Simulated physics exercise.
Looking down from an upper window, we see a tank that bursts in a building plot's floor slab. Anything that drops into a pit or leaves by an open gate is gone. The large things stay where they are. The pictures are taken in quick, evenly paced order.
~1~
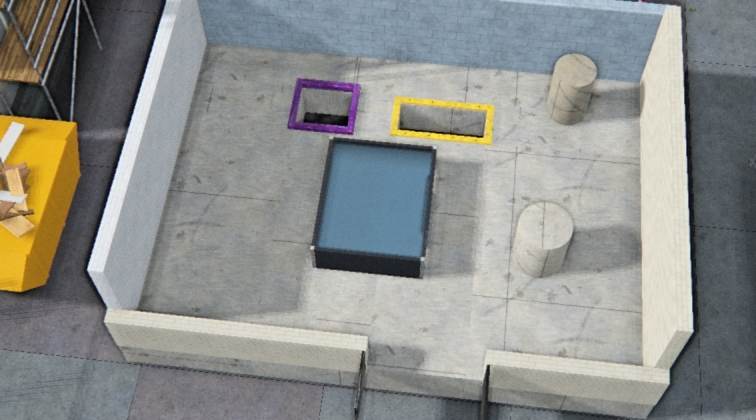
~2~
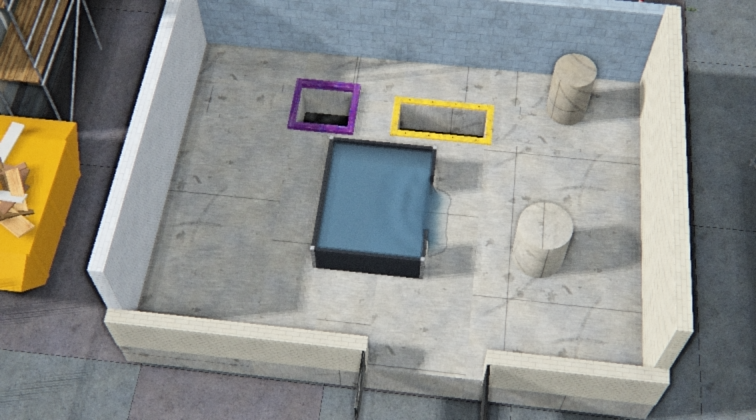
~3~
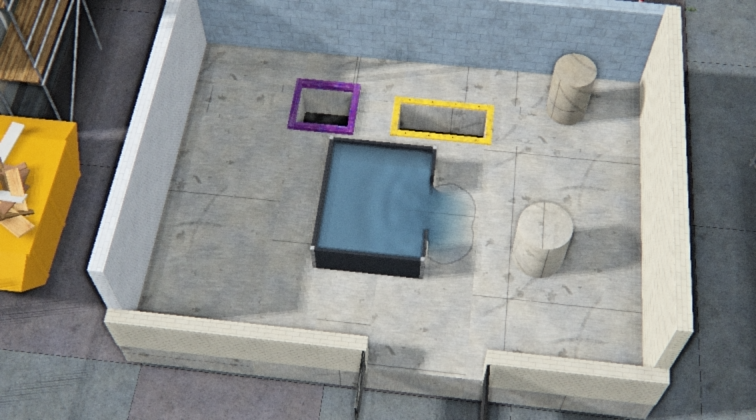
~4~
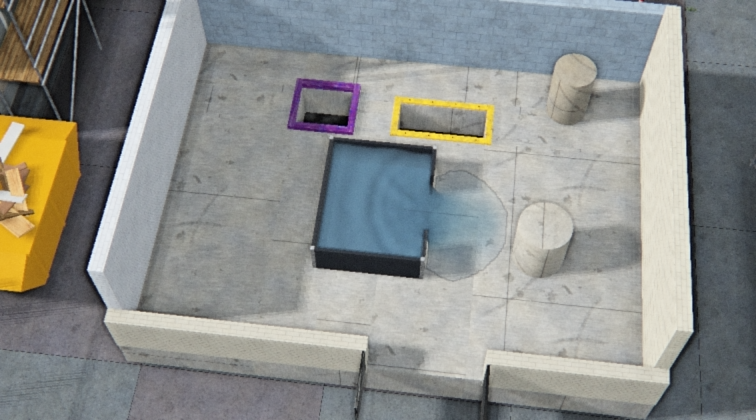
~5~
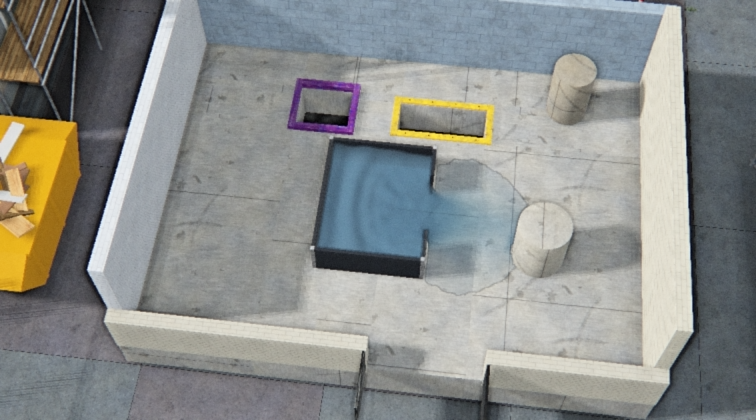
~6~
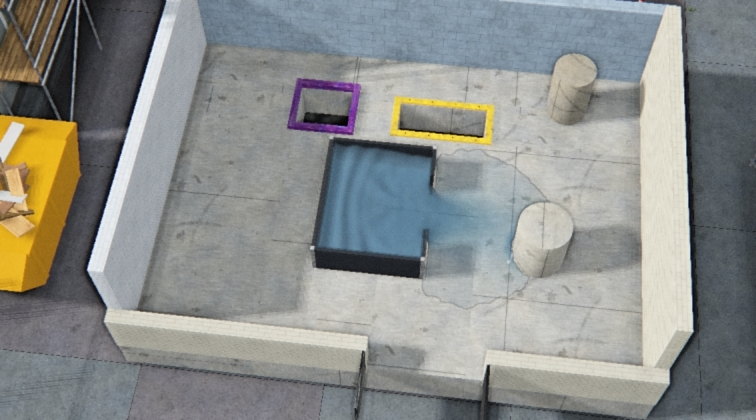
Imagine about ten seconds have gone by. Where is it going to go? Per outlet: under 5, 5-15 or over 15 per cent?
Per outlet: Gate 5-15 per cent; yellow pit under 5 per cent; purple pit under 5 per cent.
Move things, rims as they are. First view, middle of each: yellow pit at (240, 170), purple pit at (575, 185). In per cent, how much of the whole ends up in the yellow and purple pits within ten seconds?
My answer: Yellow gets 0 percent, purple gets 12 percent.
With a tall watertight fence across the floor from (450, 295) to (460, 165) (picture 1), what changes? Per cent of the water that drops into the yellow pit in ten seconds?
About 25 percent goes into the yellow pit.
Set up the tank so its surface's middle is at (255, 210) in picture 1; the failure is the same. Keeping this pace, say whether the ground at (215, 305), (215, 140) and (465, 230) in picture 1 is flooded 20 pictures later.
Spot 1 unwetted, spot 2 unwetted, and spot 3 wetted.
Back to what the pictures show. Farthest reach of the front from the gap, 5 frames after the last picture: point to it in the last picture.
By then the tip should be at about (640, 196).
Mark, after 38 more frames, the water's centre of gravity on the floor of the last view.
At about (507, 206).
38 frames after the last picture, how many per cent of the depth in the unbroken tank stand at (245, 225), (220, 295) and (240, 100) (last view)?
Around 0, 0 and 0 percent, in that order.
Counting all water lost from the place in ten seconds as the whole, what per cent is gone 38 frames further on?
I'd estimate some 35 per cent.
A moment on, water covers 20 % of the floor; the gate 0 %, the yellow pit 0 %, the purple pit 0 %.
Next, water covers 30 % of the floor; the gate 0 %, the yellow pit 0 %, the purple pit 0 %.
Then, water covers 40 % of the floor; the gate 1 %, the yellow pit 0 %, the purple pit 0 %.
Later, water covers 50 % of the floor; the gate 3 %, the yellow pit 0 %, the purple pit 0 %.
In the end, water covers 70 % of the floor; the gate 7 %, the yellow pit 1 %, the purple pit 0 %.
